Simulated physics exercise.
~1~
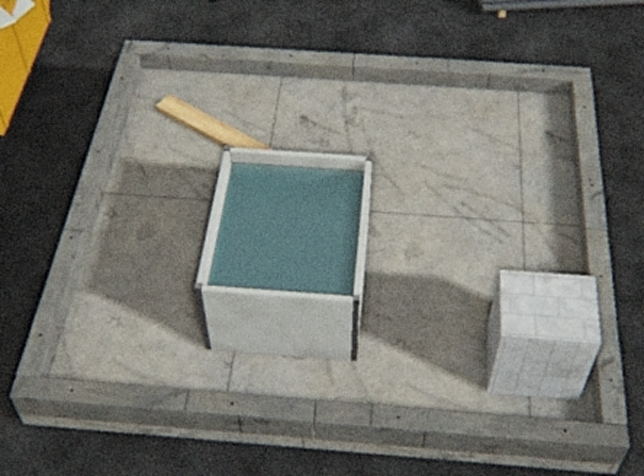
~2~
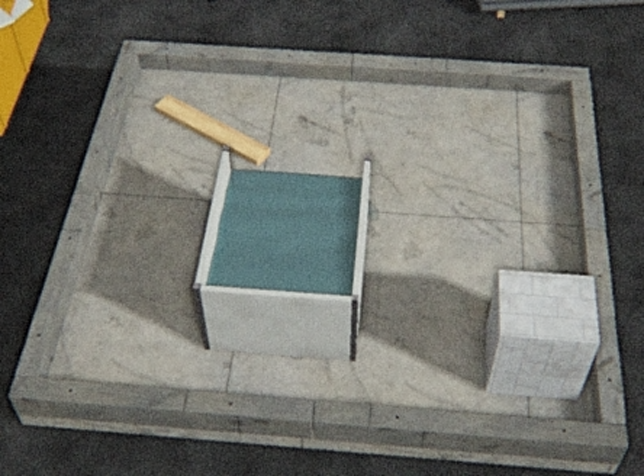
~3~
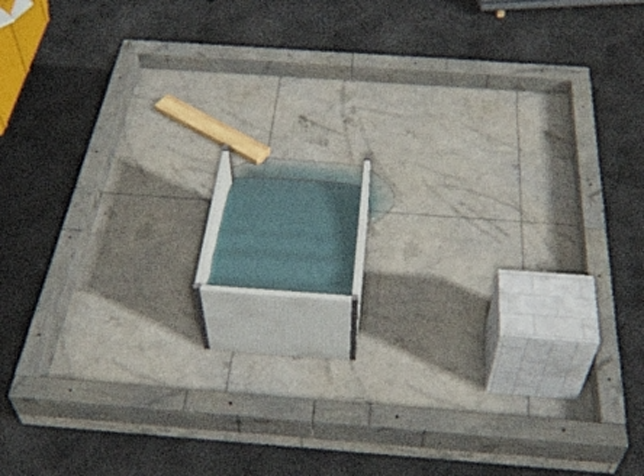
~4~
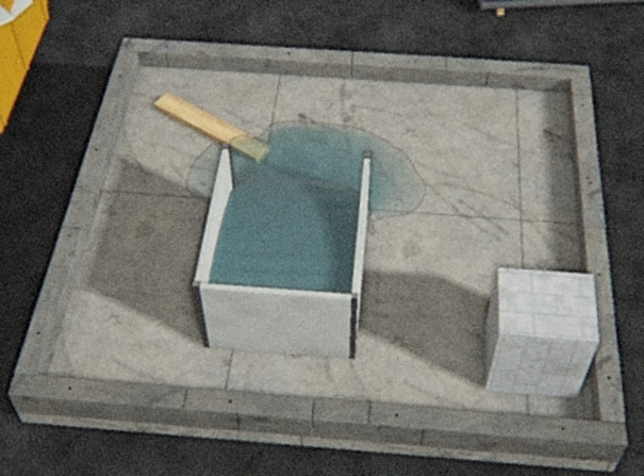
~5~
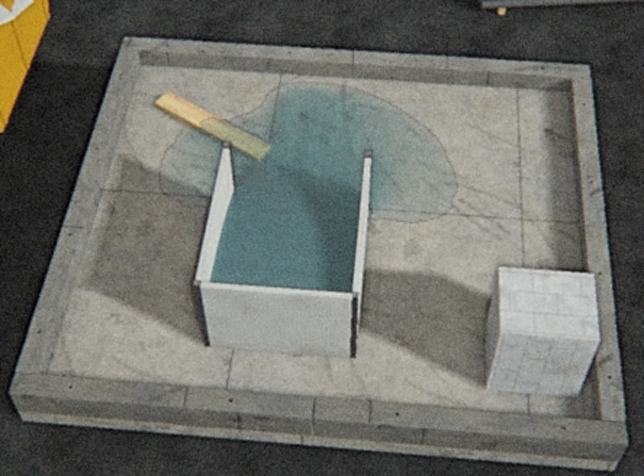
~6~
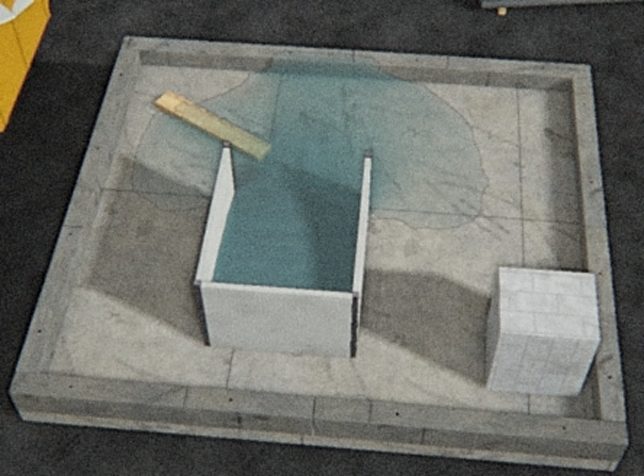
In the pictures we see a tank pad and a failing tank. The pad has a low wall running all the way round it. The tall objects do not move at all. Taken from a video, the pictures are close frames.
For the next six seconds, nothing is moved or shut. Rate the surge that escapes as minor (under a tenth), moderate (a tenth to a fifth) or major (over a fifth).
It is a moderate surge.
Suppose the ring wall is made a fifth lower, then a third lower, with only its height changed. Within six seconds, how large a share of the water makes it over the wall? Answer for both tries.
26 % then 34 %.
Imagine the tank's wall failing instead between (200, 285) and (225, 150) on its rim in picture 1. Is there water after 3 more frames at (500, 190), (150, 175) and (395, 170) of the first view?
Spared, soaked, spared.
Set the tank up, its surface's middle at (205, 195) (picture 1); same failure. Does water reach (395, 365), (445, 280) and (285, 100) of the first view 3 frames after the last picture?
Note: Point 1 untouched; point 2 untouched; point 3 waterlogged.
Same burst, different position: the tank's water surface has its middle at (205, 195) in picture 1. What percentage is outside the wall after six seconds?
16 %.
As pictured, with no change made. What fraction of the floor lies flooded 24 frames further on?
Roughly 90 percent, I'd say.
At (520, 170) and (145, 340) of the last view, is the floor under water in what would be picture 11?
The first will be swamped and the second spared.
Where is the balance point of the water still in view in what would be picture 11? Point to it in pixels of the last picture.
Close to (305, 176), I reckon.
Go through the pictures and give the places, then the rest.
In the first frame, still water in the tank at (288, 225).
In the second frame, water pours out on the tank's far side and has run to (373, 217).
In the third frame, water pours out on the tank's far side and has run to (380, 185).
In the fourth frame, the front is at (378, 142), out from the gap on the tank's far side.
In the fifth frame, water pours out on the tank's far side and has run to (345, 91).
In the sixth frame, the front is at (412, 85), out from the gap on the tank's far side.
A moment on, water covers 40 % of the floor; the low wall has let 0 % over.
Next, water covers 45 % of the floor; the low wall has let 1 % over.
Then, water covers 50 % of the floor; the low wall has let 13 % over.
Later, water covers 80 % of the floor; the low wall has let 16 % over.
In the end, water covers 85 % of the floor; the low wall has let 16 % over.
